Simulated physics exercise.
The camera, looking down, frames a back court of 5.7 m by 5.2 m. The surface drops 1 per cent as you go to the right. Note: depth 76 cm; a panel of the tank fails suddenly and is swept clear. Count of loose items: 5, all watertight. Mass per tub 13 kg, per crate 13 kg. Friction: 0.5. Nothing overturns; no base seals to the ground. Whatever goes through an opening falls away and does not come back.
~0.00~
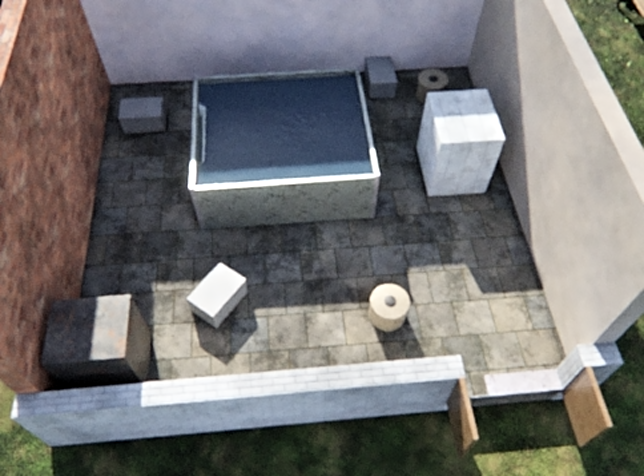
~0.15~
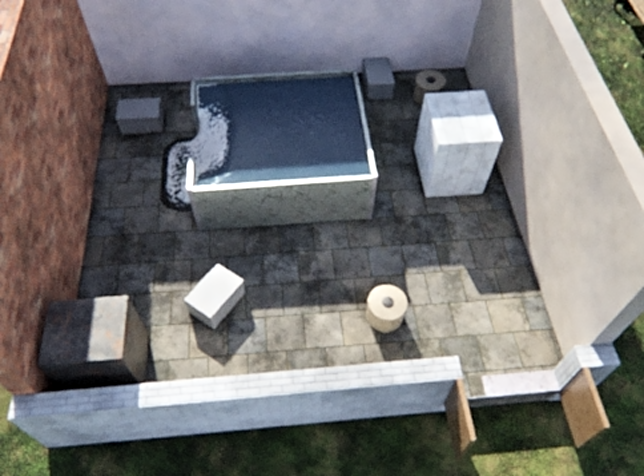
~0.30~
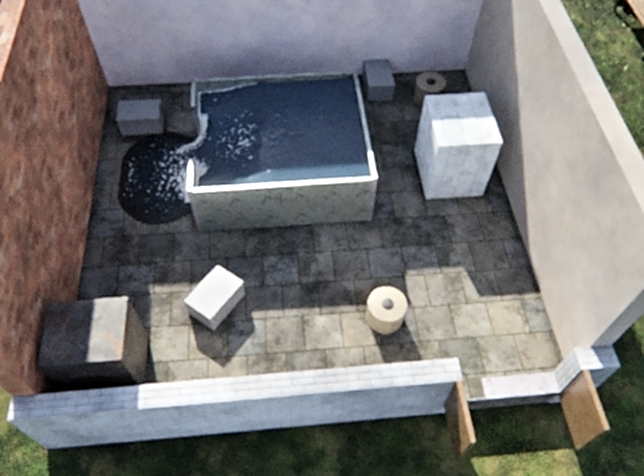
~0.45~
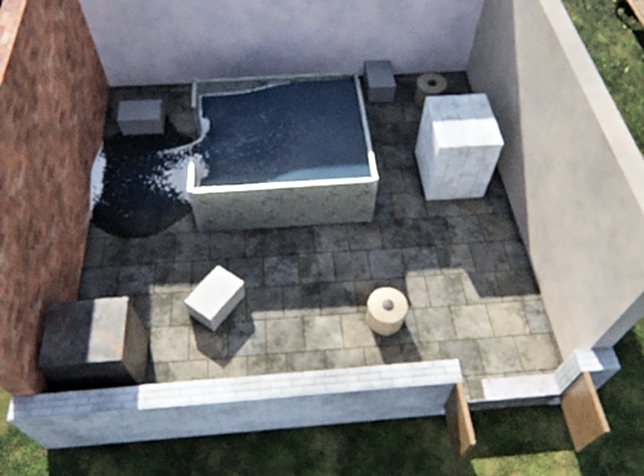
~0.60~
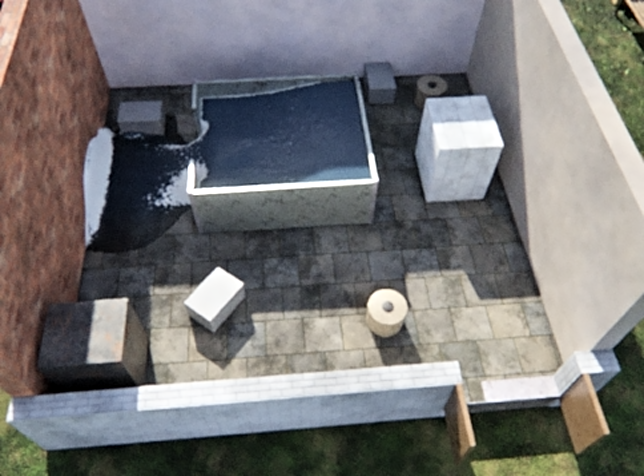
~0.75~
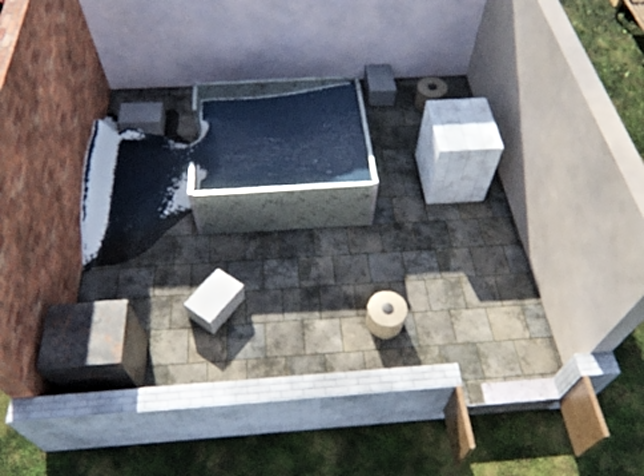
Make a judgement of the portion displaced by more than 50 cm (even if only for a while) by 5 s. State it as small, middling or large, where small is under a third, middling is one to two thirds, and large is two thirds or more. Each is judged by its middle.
Large.
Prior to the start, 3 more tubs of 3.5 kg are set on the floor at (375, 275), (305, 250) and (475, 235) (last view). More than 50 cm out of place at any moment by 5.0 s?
In the order asked: Farther than that, farther than that, not as far.
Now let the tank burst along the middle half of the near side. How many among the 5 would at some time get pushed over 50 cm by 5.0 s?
3.
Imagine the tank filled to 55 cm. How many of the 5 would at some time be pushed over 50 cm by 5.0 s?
Then it comes to 4.
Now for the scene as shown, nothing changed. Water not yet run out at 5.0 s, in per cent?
About 100 in a hundred parts of the water.
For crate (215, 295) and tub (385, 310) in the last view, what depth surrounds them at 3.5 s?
3 and 6 cm.
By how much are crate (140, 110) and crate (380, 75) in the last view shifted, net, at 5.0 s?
In that order: 400 cm, 140 cm.
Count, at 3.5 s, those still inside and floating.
At that time the total is 1.
After 1.1 s 0 of 5 are over 50 cm from their spots; 0 afloat.
After 2.2 s 1 of 5 are over 50 cm from their spots; 0 afloat.
After 3.5 s 3 of 5 are over 50 cm from their spots; 1 afloat.
After 5.0 s 5 of 5 are over 50 cm from their spots, and 5 have been at some point; 2 afloat.
